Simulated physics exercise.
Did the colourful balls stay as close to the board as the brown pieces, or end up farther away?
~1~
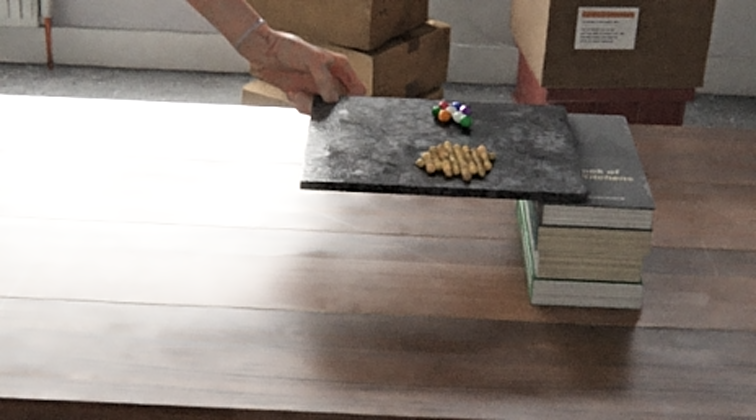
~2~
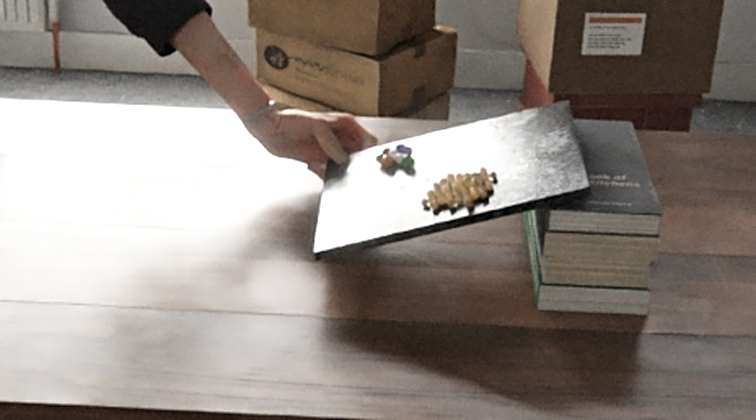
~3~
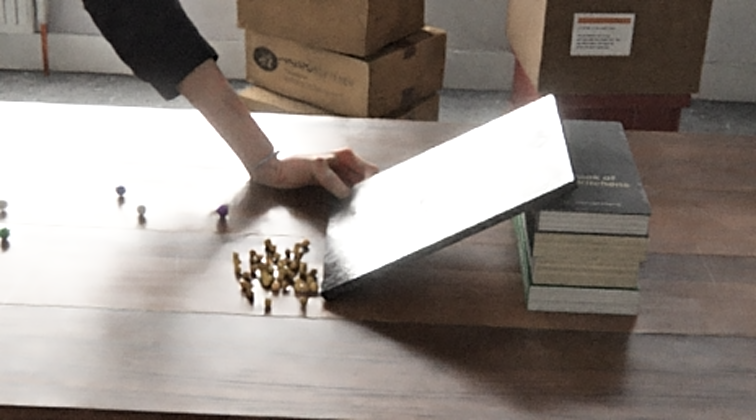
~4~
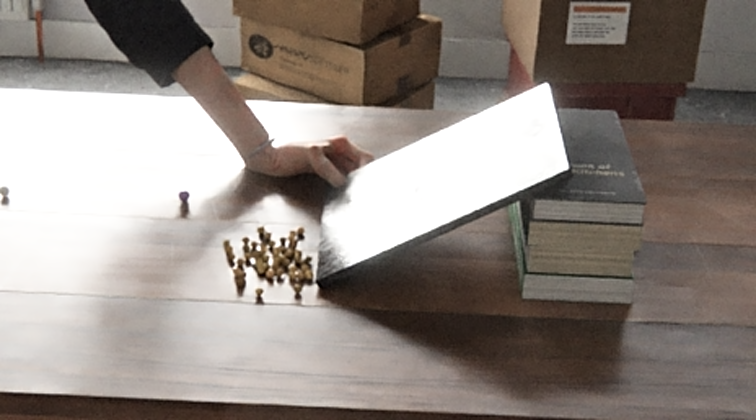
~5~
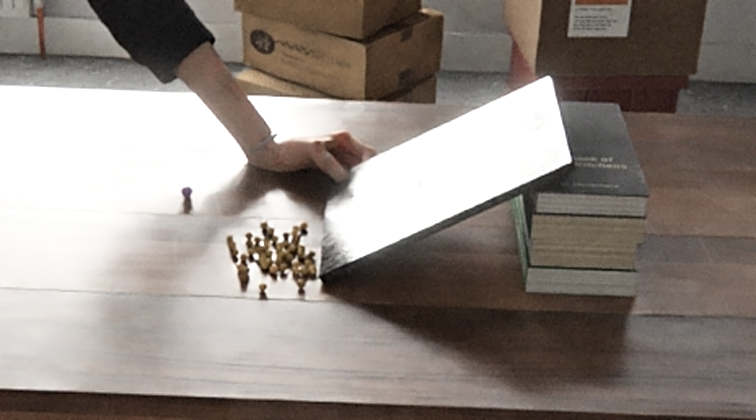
The colourful balls ended up farther away, off to the left, while the brown pieces stopped in a cluster by the board's lower edge.
